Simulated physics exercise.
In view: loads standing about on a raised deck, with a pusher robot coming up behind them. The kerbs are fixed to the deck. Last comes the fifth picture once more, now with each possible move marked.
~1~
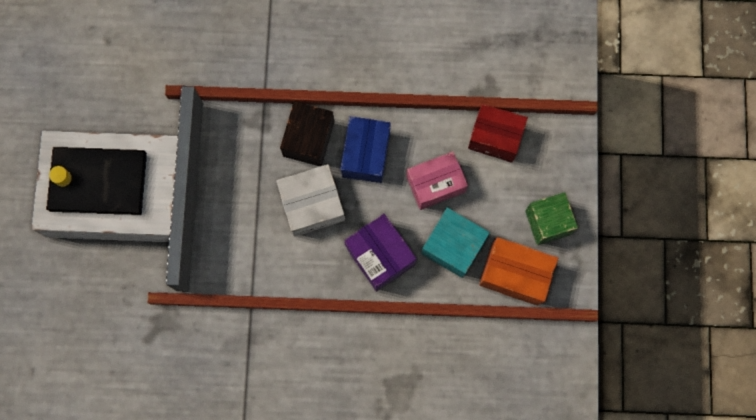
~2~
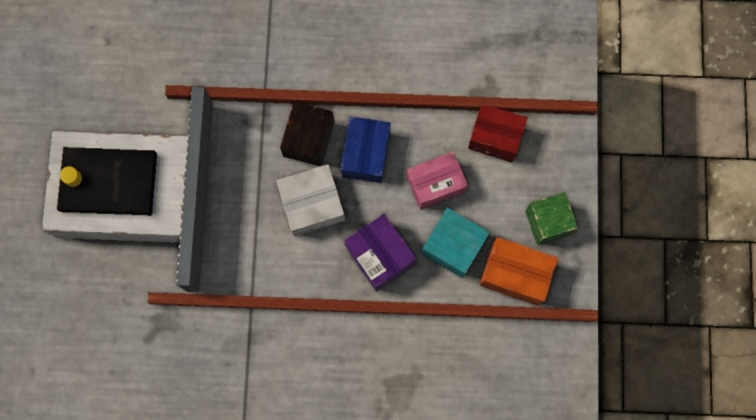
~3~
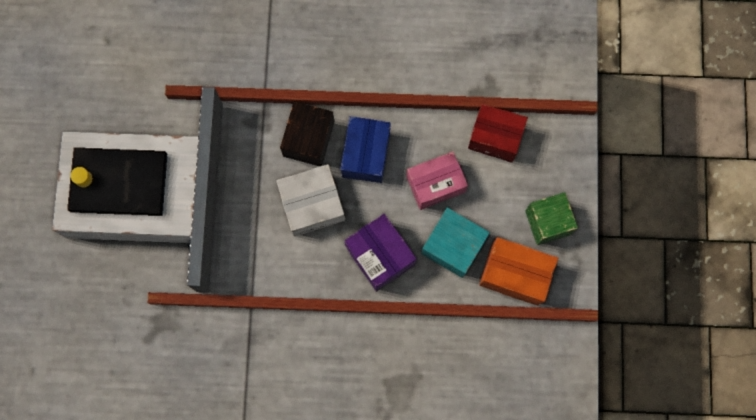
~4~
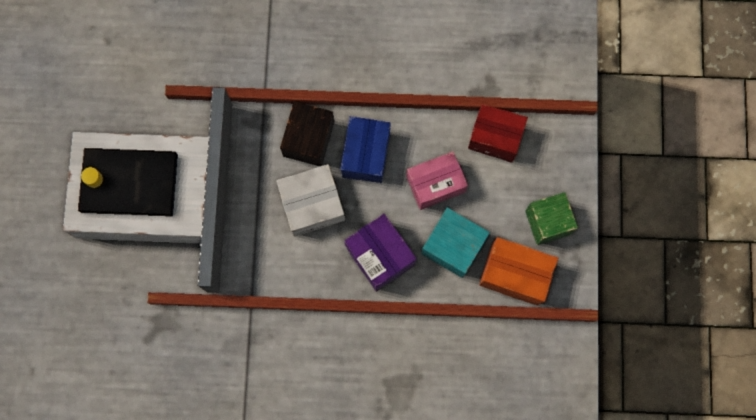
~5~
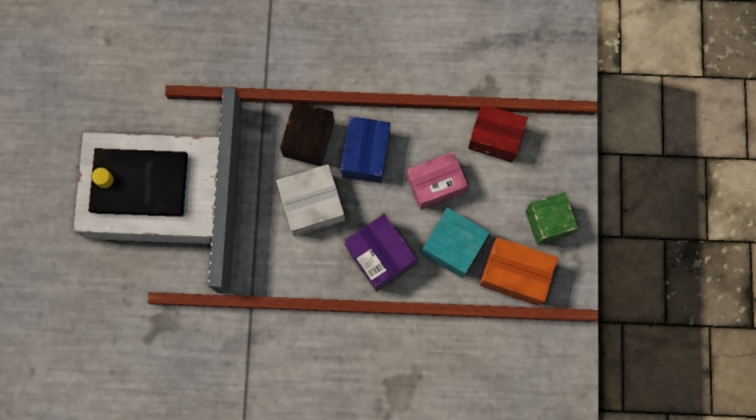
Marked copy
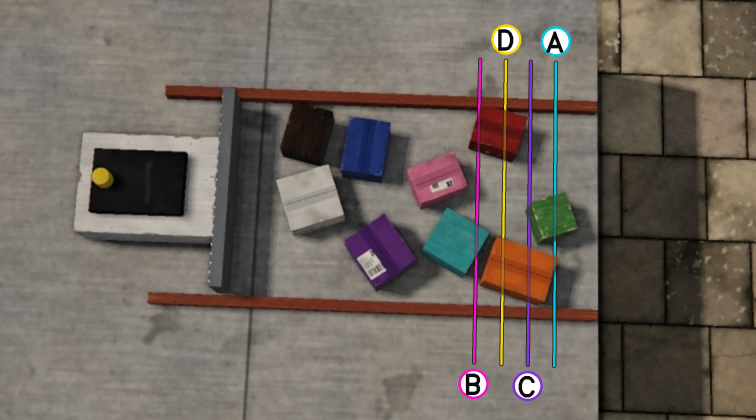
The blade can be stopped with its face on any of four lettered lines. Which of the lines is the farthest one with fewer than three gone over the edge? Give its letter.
Stop at B.
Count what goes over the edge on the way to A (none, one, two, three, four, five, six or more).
In all, six or more.
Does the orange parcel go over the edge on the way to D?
By then, yes.
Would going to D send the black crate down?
No.
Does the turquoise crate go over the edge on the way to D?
By then, no.
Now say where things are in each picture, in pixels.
The first frame shows black crate (308, 134); white box (311, 201); pink parcel (437, 181).
The second frame shows robot (114, 181); orange parcel (518, 272).
The third frame shows robot (125, 182); purple parcel (381, 253).
The fourth frame shows robot (136, 182); green crate (551, 219).
The fifth frame shows robot (146, 182); black crate (308, 134); white box (311, 201); pink parcel (437, 181).
On the copy, A at (555, 210); B at (477, 207); C at (529, 209); D at (504, 208).
On B. First, robot (238, 186); black crate (346, 135); purple parcel (385, 258).
Then, robot (332, 189); green crate (557, 223); orange parcel (542, 274).
Finally, robot (400, 192); orange parcel over the edge; green crate over the edge; two fallen.
By contrast, A drops six; C drops five; D drops three.
